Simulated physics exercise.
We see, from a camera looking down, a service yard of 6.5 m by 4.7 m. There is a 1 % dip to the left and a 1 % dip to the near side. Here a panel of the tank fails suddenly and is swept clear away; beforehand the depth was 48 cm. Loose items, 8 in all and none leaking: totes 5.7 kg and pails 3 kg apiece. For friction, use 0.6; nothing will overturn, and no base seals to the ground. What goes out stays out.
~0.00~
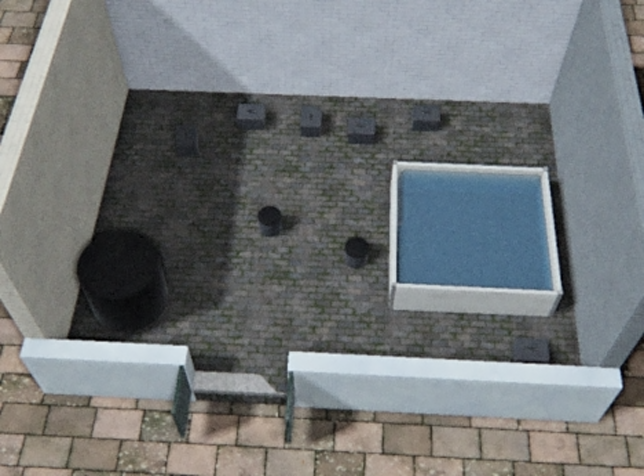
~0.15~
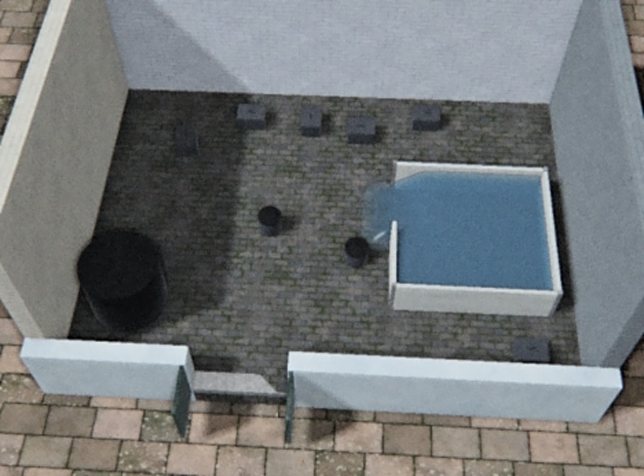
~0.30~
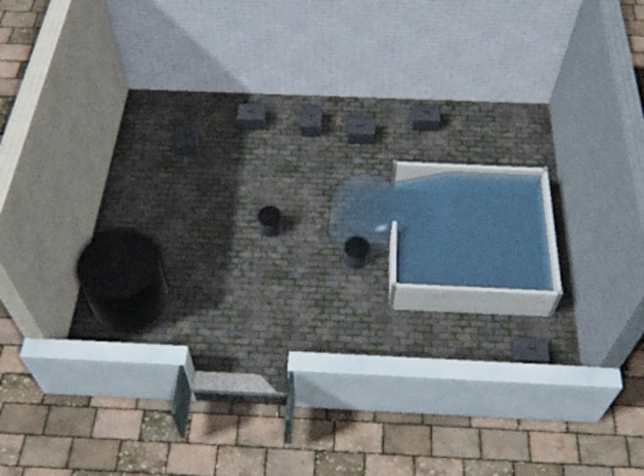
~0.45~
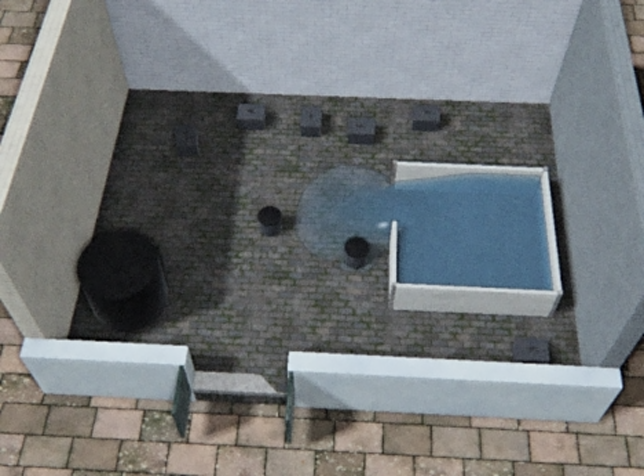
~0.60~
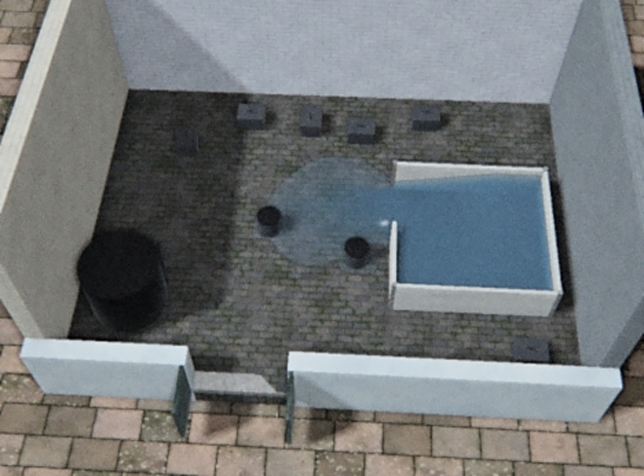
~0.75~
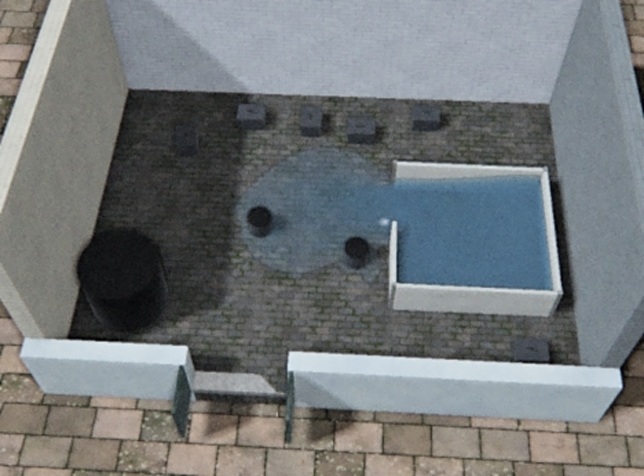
Water spreading from the opened left side of a white-walled tank across a paved yard, nudging one dark pail slightly left.
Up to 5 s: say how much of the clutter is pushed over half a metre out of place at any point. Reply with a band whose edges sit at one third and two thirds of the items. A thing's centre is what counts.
Band: One third to two thirds.
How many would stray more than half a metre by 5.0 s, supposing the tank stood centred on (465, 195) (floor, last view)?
Result: 5 of them.
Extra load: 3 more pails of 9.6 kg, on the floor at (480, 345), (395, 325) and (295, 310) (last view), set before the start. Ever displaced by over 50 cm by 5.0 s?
Order as listed: Inside half a metre / inside half a metre / inside half a metre.
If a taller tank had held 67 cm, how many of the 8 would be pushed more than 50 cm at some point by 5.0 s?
Count under that change: 4.
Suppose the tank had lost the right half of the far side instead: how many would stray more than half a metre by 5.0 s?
6.
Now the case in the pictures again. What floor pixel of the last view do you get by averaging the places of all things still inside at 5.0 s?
About (269, 192).
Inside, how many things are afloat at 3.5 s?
That would be 4 of them.
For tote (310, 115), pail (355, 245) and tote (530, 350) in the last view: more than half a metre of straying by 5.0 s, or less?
First exceeding it, second falling below it, third falling below it.
After 1.1 s 1 of 8 are over 50 cm from their spots; 0 afloat.
After 2.2 s 4 of 8 are over 50 cm from their spots; 1 afloat.
After 3.5 s 4 of 8 are over 50 cm from their spots; 4 afloat.
After 5.0 s 4 of 8 are over 50 cm from their spots, and 4 have been at some point; 4 afloat.
